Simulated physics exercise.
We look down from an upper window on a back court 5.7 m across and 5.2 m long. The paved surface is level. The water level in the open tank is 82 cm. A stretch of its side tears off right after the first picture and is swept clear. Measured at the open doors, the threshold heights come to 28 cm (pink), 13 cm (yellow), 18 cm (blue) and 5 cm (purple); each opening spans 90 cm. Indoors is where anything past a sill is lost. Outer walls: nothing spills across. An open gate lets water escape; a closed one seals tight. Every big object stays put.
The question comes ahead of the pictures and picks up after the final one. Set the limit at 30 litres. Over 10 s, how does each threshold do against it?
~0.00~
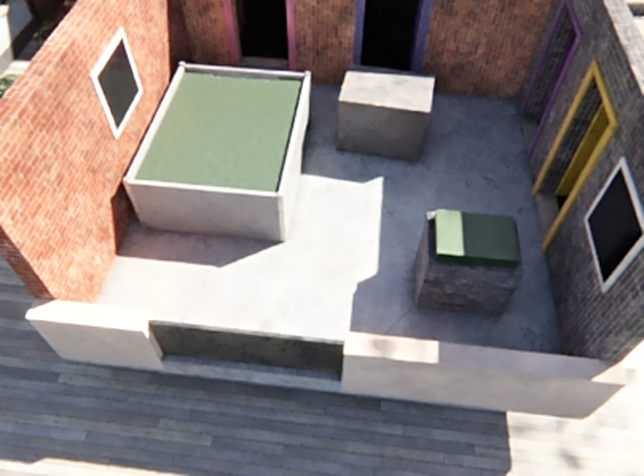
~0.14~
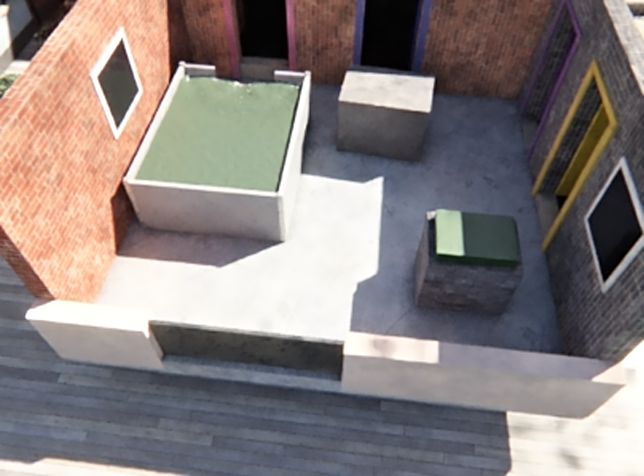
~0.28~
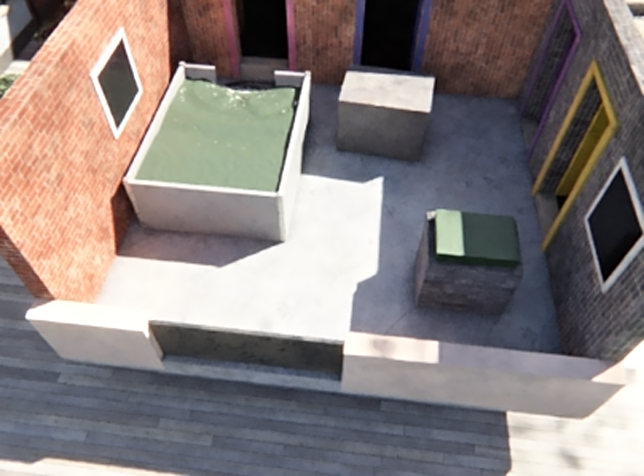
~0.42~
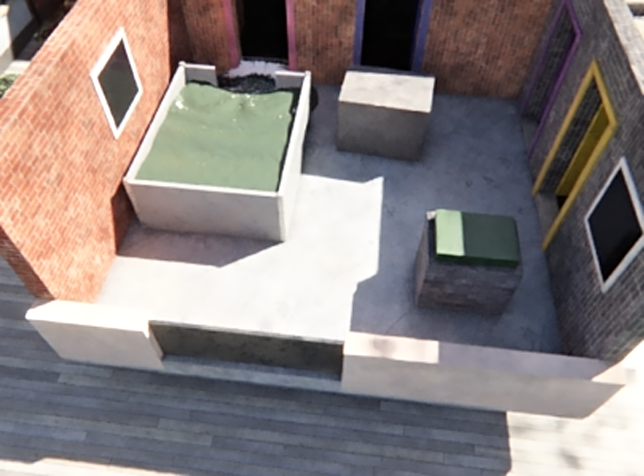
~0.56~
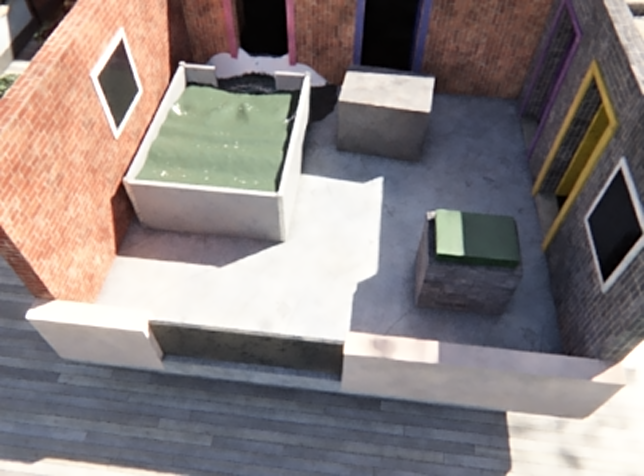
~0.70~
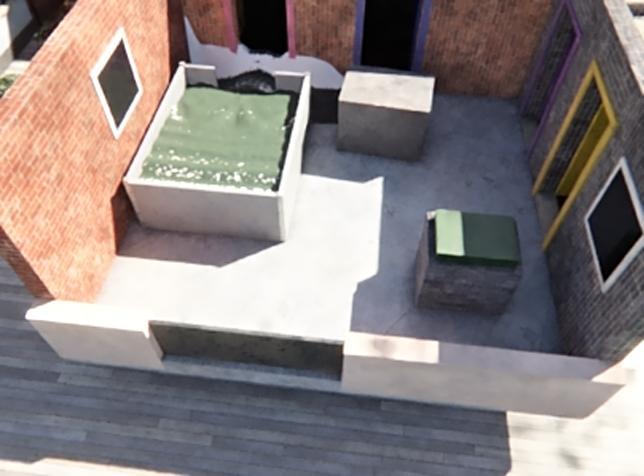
One by one: Pink door: Past the limit, yellow door: Within the limit, blue door: Within the limit, purple door: Past the limit.
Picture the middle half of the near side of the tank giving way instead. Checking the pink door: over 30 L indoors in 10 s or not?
Note: Pink door, short of the mark.
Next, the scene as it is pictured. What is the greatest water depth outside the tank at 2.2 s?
Depth max: Approx. 55 cm.
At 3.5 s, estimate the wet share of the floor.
Close to 50 in a hundred parts are wet.
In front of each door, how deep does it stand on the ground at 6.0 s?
Door by door, in cm: Pink reads 25, yellow reads 6, blue reads 8, purple reads 18.
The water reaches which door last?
It would be the yellow one.
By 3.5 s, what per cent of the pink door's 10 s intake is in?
It comes to about 90 per cent.
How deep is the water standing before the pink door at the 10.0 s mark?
I'd say close to 17.0 cm.
After 1.4 s water covers 20 % of the floor and is deepest (60 cm) near (197, 74); pink door 57 cm at the sill, 154 L in, yellow door not reached, blue door 10 cm at the sill, 0 L in, purple door not reached.
After 2.2 s water covers 35 % of the floor and is deepest (55 cm) near (256, 79); pink door 54 cm at the sill, 329 L in, yellow door not reached, blue door 10 cm at the sill, 0 L in, purple door 12 cm at the sill, 19 L in.
After 3.5 s water covers 50 % of the floor and is deepest (40 cm) near (266, 80); pink door 38 cm at the sill, 457 L in, yellow door 2 cm at the sill, 0 L in, blue door 10 cm at the sill, 0 L in, purple door 21 cm at the sill, 146 L in.
After 6.0 s water covers 90 % of the floor and is deepest (28 cm) near (512, 99); pink door 25 cm at the sill, 513 L in, yellow door 6 cm at the sill, 0 L in, blue door 8 cm at the sill, 0 L in, purple door 18 cm at the sill, 352 L in.
After 10.0 s water covers 100 % of the floor and is deepest (17 cm) near (254, 85); pink door 17 cm at the sill, 514 L in, yellow door 5 cm at the sill, 0 L in, blue door 6 cm at the sill, 0 L in, purple door 13 cm at the sill, 543 L in.
